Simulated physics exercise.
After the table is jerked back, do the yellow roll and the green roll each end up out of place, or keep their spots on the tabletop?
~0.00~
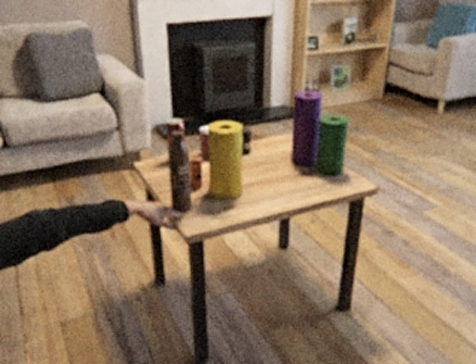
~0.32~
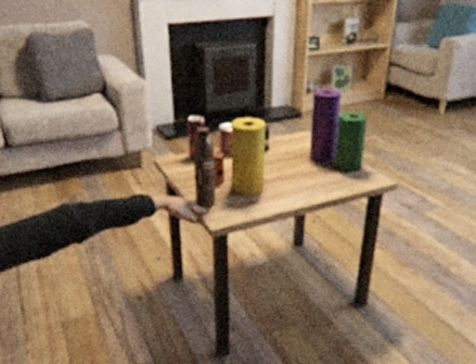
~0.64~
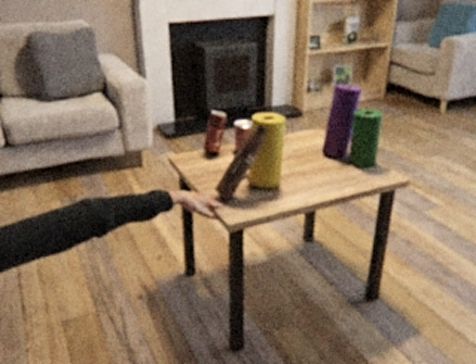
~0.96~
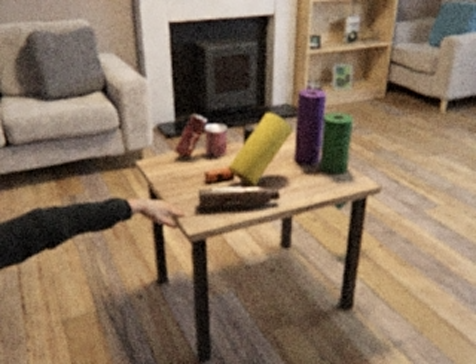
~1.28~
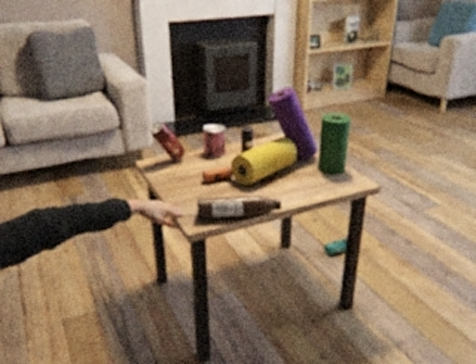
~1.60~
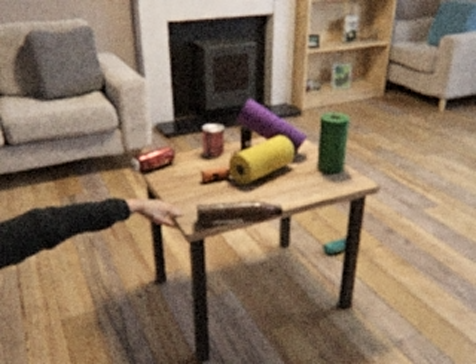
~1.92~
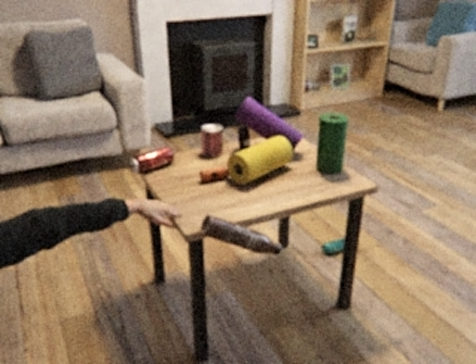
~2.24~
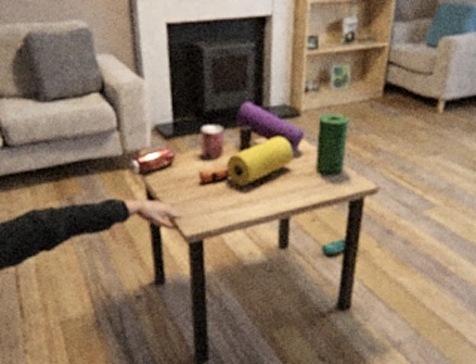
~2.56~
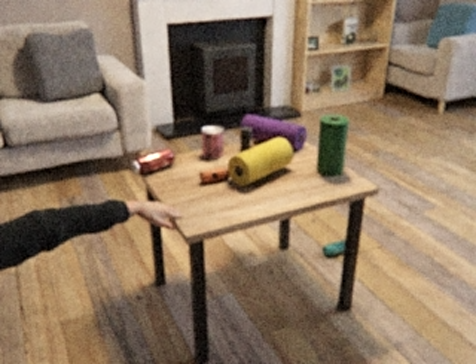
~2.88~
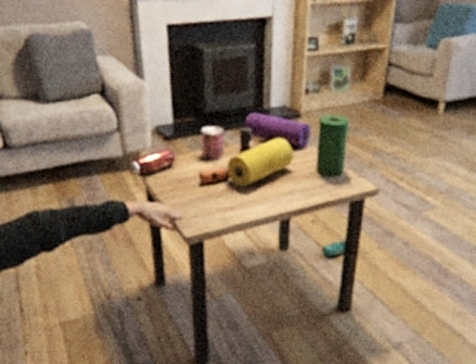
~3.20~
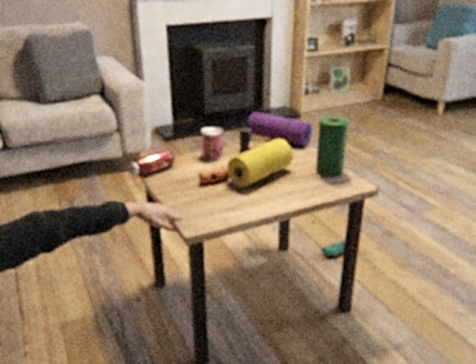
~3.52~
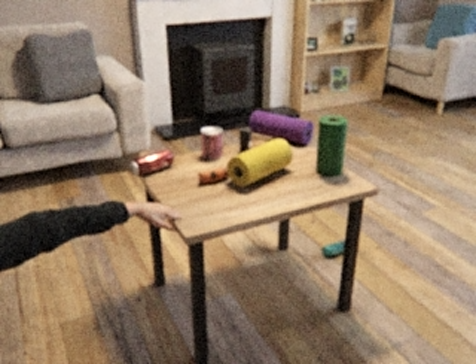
They end differently. The yellow roll topples and ends lying on its side away from its spot, while the green roll stays standing in its place.
Hand shoving a small wooden table right and jerking it back, toppling cans and rolls, a bottle dropping off, green roll standing.
